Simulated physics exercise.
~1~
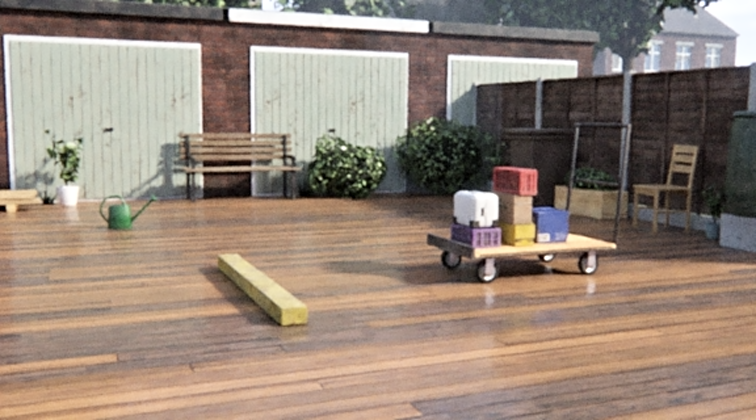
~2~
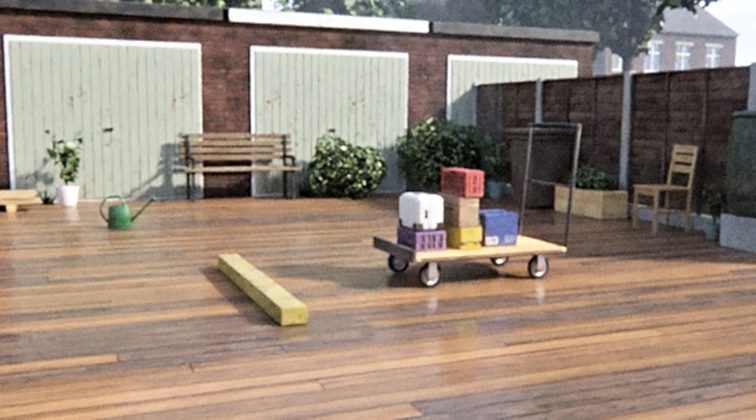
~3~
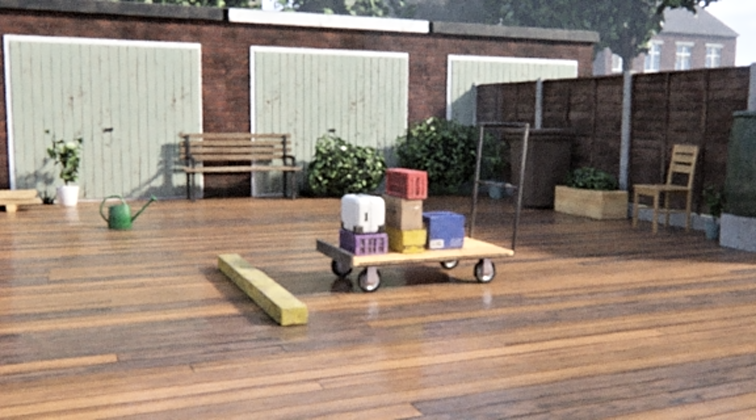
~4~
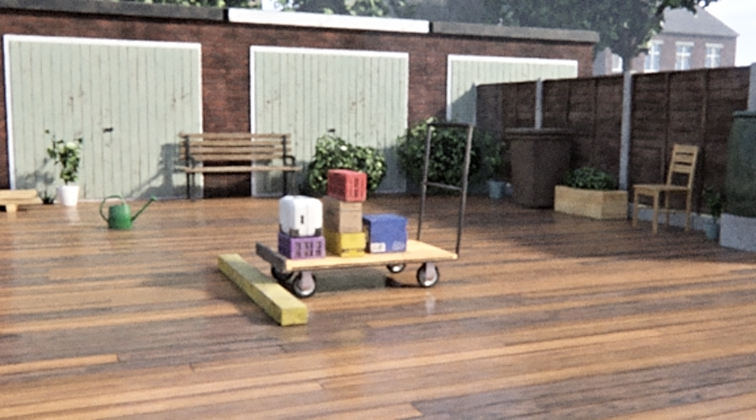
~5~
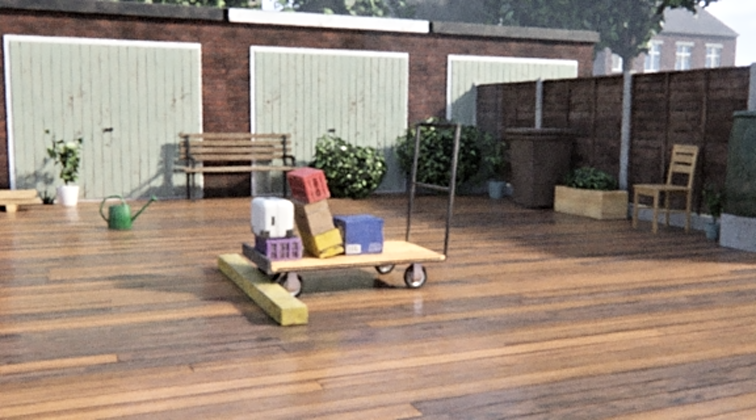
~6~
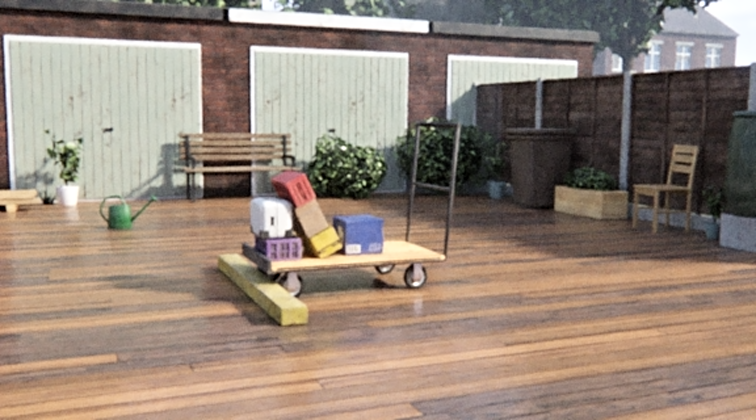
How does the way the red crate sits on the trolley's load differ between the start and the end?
At the start the red crate sits upright on top of the stack, but by the end it is leaning over to the left.
